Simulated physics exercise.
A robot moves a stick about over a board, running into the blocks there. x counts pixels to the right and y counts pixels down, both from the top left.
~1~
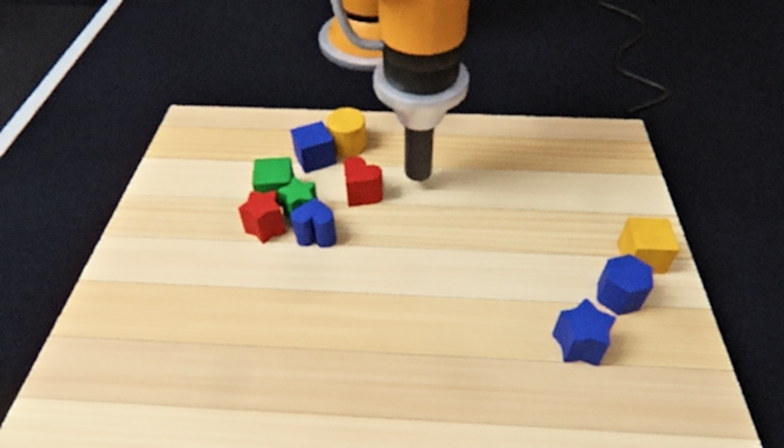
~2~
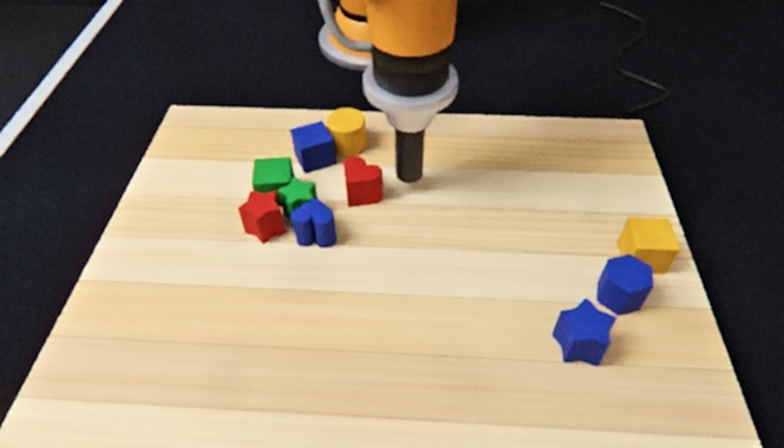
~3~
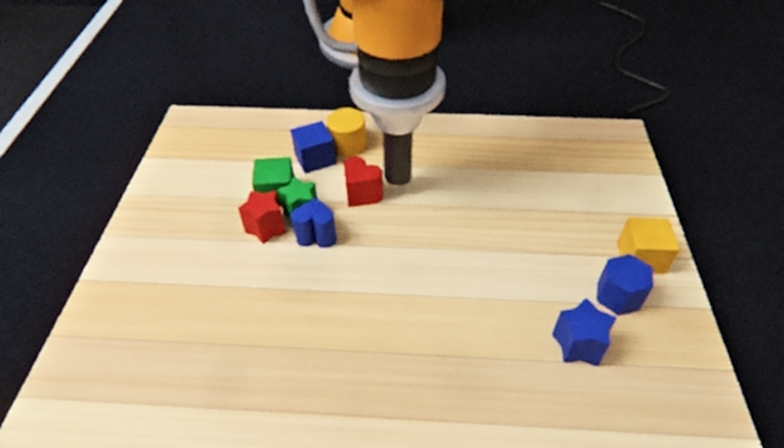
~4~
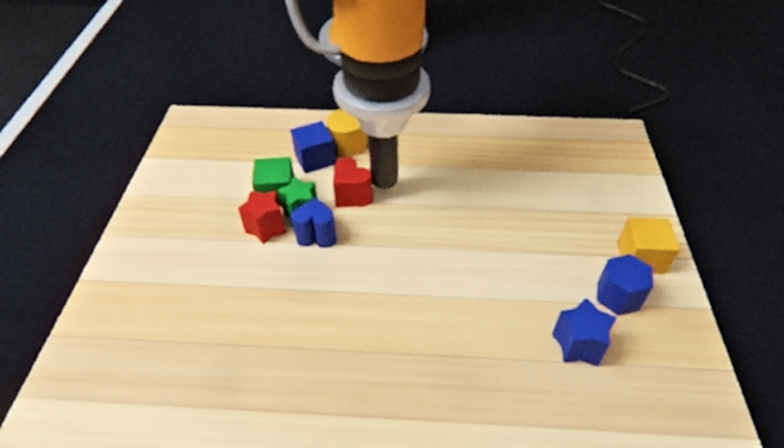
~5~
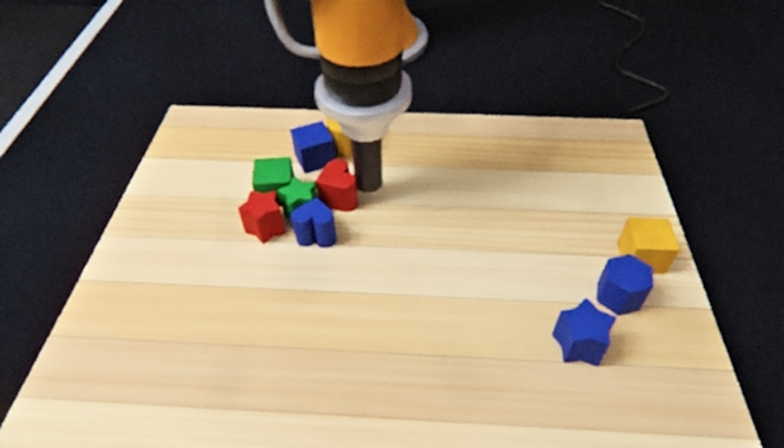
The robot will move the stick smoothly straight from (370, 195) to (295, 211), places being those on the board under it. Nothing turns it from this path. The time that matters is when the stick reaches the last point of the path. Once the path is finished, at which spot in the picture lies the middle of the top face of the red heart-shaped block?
Near (260, 188).
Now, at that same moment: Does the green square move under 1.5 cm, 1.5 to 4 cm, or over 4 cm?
Distance: 1.5 to 4 cm.
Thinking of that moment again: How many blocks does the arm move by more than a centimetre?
My answer is three or more.
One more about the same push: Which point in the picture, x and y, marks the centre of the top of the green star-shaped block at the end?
I'd say the green star-shaped block ends with its top centre at (245, 212).
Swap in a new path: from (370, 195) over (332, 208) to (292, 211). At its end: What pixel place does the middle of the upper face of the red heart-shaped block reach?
The middle of its top is at (258, 186).
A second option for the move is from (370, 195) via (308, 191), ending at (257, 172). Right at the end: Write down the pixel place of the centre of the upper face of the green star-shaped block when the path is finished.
The middle of its top is at (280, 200).
What follows on the original path. Halfway along, stick (331, 192); red star-shaped block (243, 210); green square (265, 170), turned 20° clockwise; green star-shaped block (276, 199), turned 15° clockwise; red heart-shaped block (300, 181), turned 15° clockwise.
At the end, stick (293, 200); red star-shaped block (211, 226); green square (243, 168), turned 55° clockwise; green star-shaped block (245, 212); red heart-shaped block (260, 188), turned 20° clockwise.
